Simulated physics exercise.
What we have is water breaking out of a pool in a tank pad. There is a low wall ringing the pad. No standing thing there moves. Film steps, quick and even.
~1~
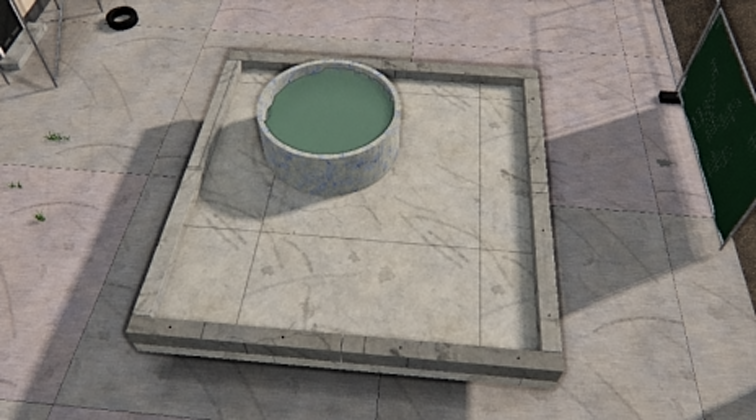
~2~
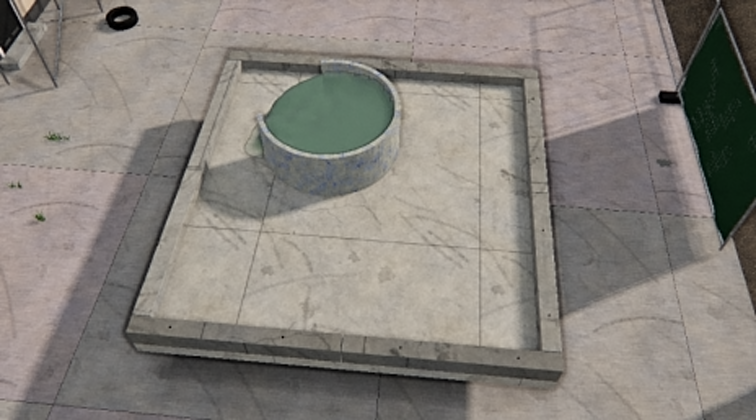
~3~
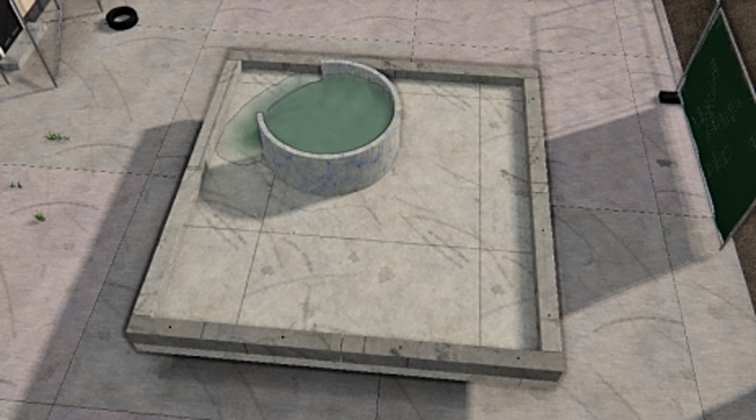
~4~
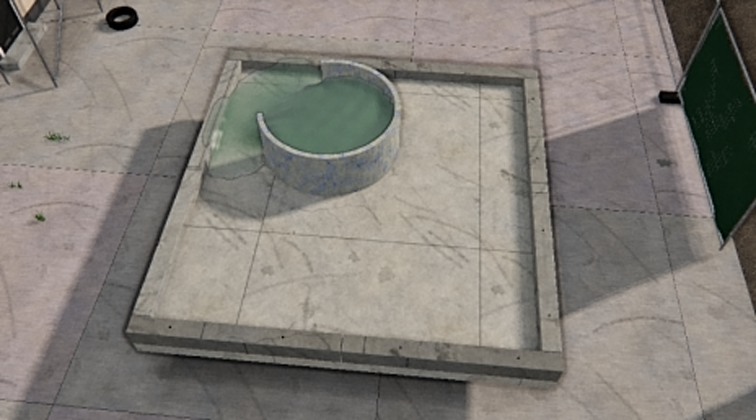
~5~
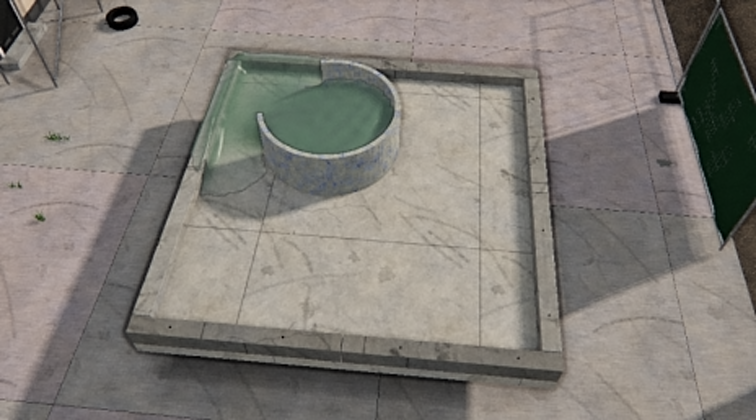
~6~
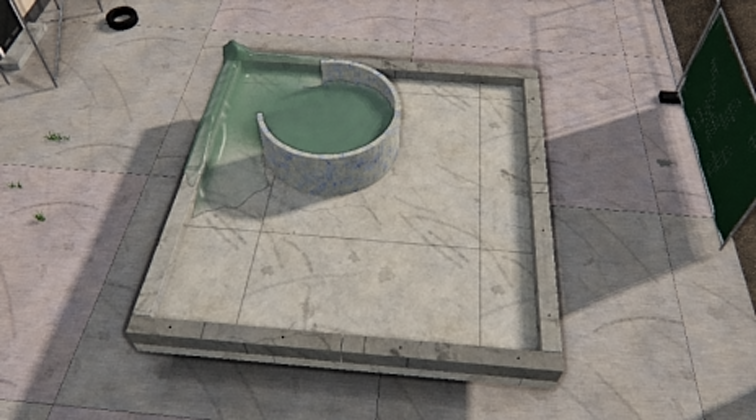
At the start, a round pool of green water stands whole and still on a square pad ringed by a low wall. Its left side opens and water pours out leftward, spreading across the pad, then reaches the low wall, rises at the upper left corner and runs along the left edge.
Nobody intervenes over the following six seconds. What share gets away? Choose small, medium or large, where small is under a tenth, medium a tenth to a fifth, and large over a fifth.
Large.
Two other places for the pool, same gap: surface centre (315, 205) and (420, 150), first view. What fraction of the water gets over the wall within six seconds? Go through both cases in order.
About 26 and 18 per cent.
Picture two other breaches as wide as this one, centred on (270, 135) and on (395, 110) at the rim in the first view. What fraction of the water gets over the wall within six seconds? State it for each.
Some 28 in a hundred first, then some 18 in a hundred.
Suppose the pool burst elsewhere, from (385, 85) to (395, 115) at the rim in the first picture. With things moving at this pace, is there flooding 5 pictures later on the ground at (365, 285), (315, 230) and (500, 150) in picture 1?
Spared, spared, soaked.
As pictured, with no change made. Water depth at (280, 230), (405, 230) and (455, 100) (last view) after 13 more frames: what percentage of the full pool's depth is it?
I'd put them at close to 2 per cent, then 0 per cent, then 2 per cent.
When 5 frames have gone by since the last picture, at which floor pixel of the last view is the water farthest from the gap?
Near (156, 323).
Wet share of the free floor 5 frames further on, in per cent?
Close to 25 %.
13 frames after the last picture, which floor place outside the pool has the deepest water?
About (234, 96).
A moment on, water covers 20 % of the floor; the low wall has let 7 % over.
Next, water covers 25 % of the floor; the low wall has let 15 % over.
Then, water covers 40 % of the floor; the low wall has let 34 % over.
Later, water covers 55 % of the floor; the low wall has let 37 % over.
In the end, water covers 75 % of the floor; the low wall has let 37 % over.
